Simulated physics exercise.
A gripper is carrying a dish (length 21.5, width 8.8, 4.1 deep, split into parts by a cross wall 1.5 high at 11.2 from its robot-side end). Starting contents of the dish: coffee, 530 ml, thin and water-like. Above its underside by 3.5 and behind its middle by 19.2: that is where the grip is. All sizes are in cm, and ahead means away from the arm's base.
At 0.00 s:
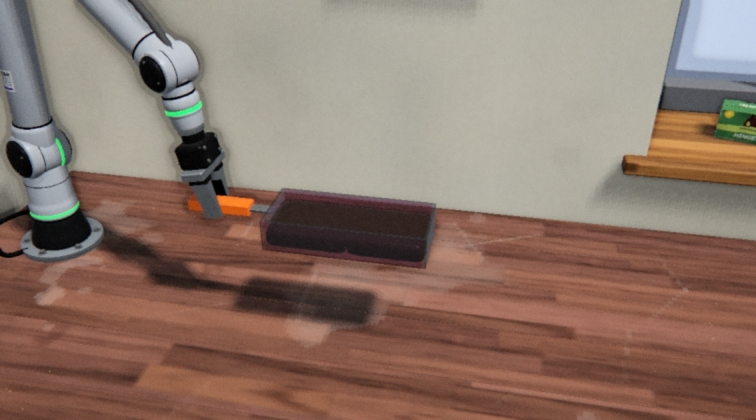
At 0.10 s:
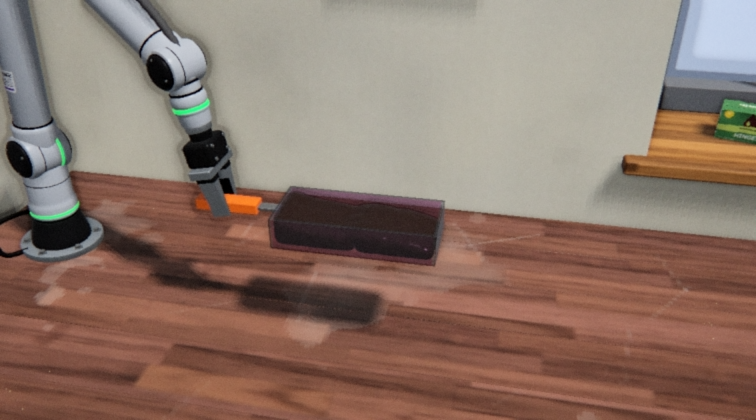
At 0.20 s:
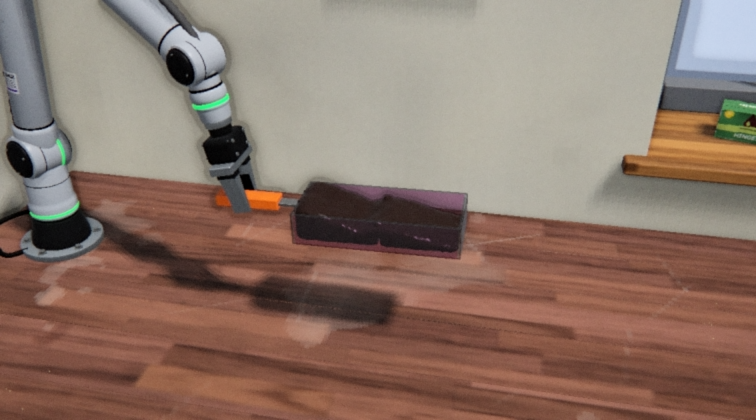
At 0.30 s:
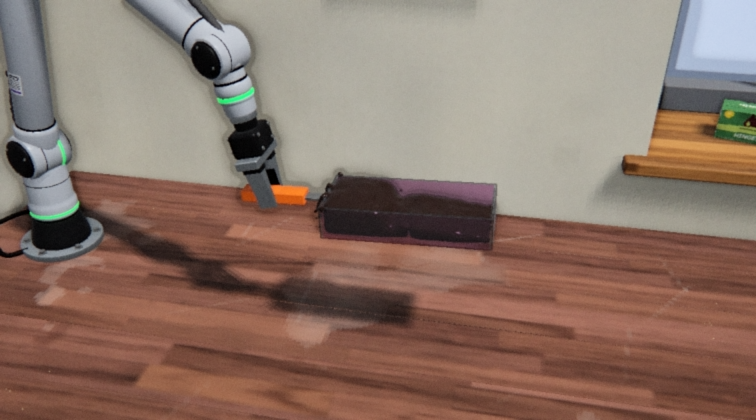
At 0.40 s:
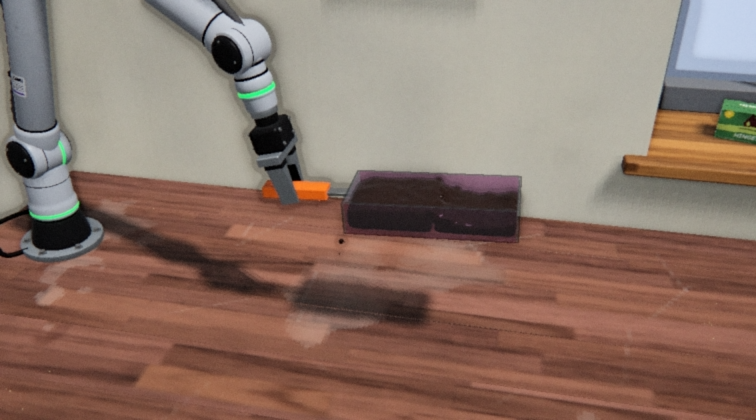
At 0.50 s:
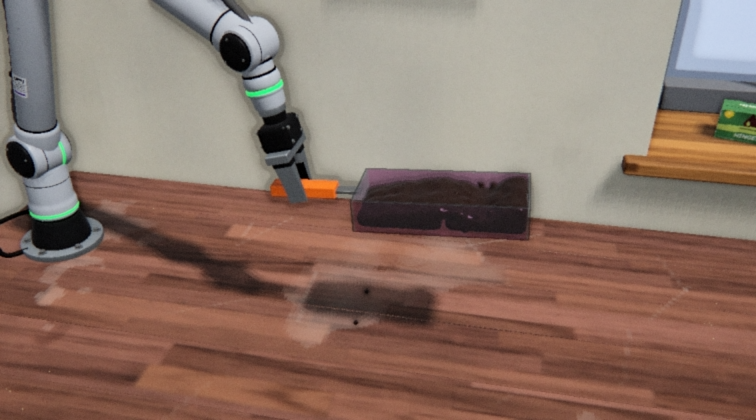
The clip shows a robot arm gripping an orange handle and moving a clear rectangular dish of dark liquid rightward above a wooden surface, as the liquid sloshes toward the left, drops escape, and the liquid then shifts back rightward.
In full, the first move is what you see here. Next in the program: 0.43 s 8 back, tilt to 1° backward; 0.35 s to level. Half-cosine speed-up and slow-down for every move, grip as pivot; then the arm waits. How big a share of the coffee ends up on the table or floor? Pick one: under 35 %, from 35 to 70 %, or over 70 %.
Under 35 %.
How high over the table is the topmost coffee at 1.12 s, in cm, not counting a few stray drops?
Max height: Near 25 cm above the table.
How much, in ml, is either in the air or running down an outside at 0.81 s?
It comes to close to 35 ml.
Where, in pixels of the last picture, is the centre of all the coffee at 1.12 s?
(362, 206) or thereabouts.
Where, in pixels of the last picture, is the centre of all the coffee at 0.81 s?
Centre: Approx. (409, 213) px.
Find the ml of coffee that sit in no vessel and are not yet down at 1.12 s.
About 30 ml.
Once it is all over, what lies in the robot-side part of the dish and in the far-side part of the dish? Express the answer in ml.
In order: Approx. 230 ml and 220 ml.
By 0.81 s, tilted 2° backward, liquid up to 26 above the table; 285 ml in the far-side part, 195 ml in the robot-side part, 15 ml on the table or floor, 35 ml in the air or running down outside.
By 1.12 s, level, liquid up to 25 above the table; 295 ml in the robot-side part, 155 ml in the far-side part, 50 ml on the table or floor, 30 ml in the air or running down outside.
By 1.48 s, level, liquid up to 24 above the table; 245 ml in the far-side part, 210 ml in the robot-side part, 80 ml on the table or floor.
By 2.28 s, level, liquid up to 24 above the table; 230 ml in the robot-side part, 220 ml in the far-side part, 80 ml on the table or floor.
Final state, 230 ml in the robot-side part, 220 ml in the far-side part, 80 ml on the table or floor. That is 15 % on the table or floor.
